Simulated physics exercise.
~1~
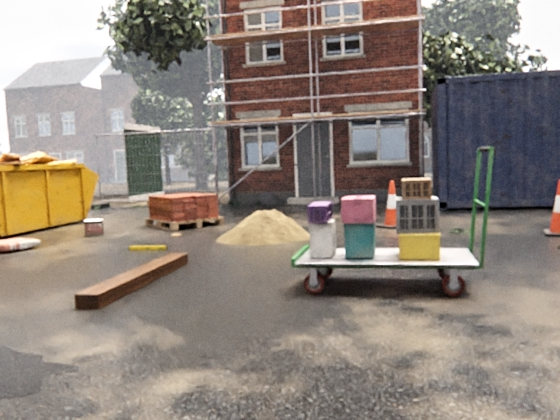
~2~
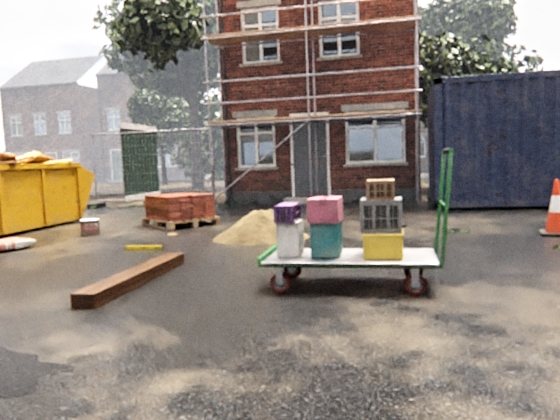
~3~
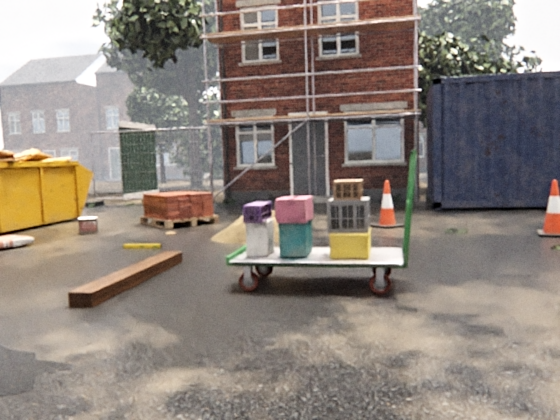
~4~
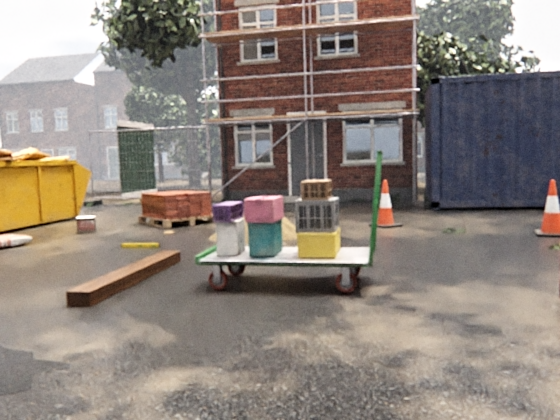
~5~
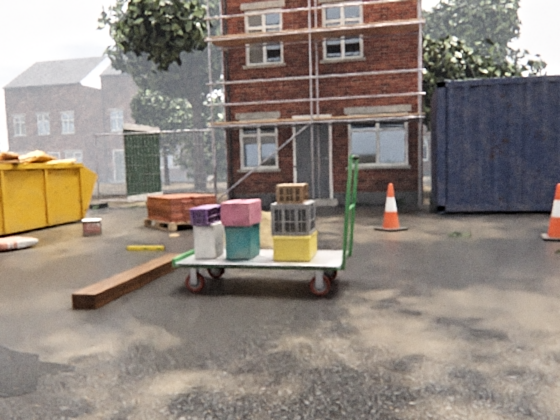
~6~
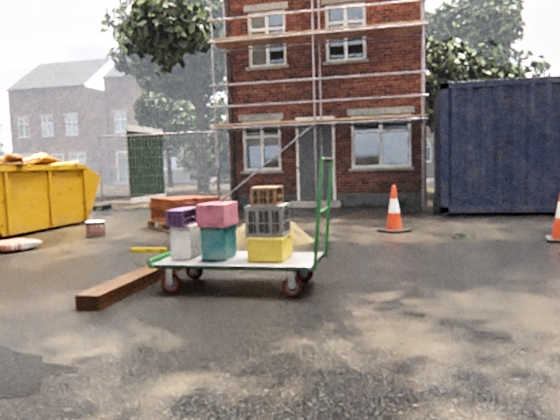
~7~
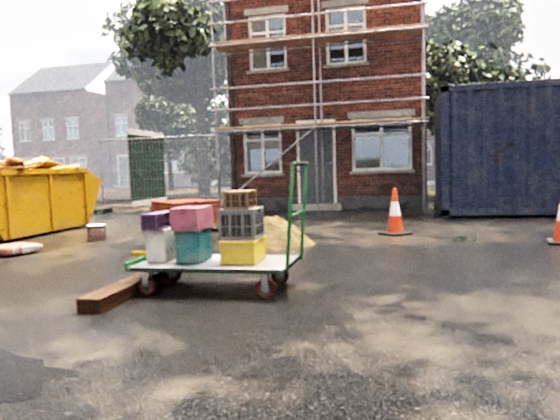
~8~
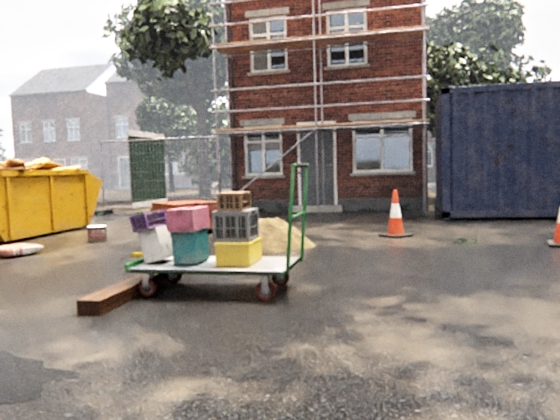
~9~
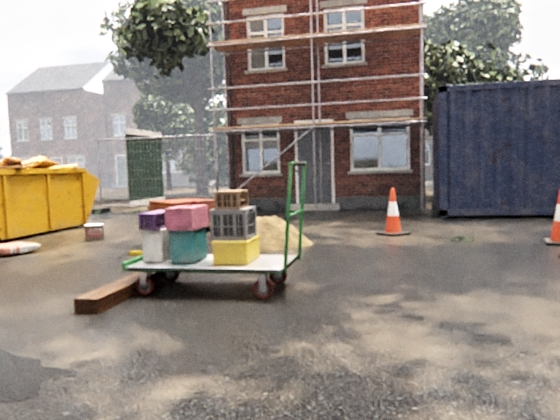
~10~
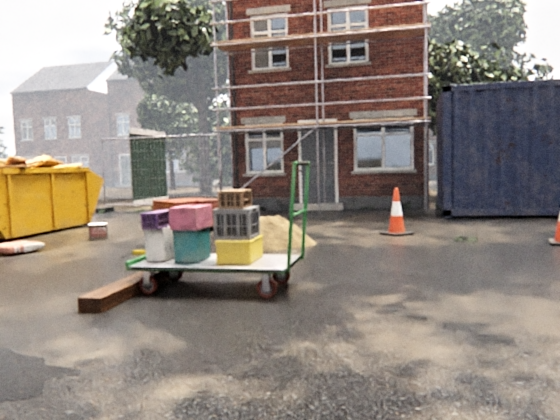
On a building site, a loaded cart rolls left, stops at a timber beam, and stays loaded.
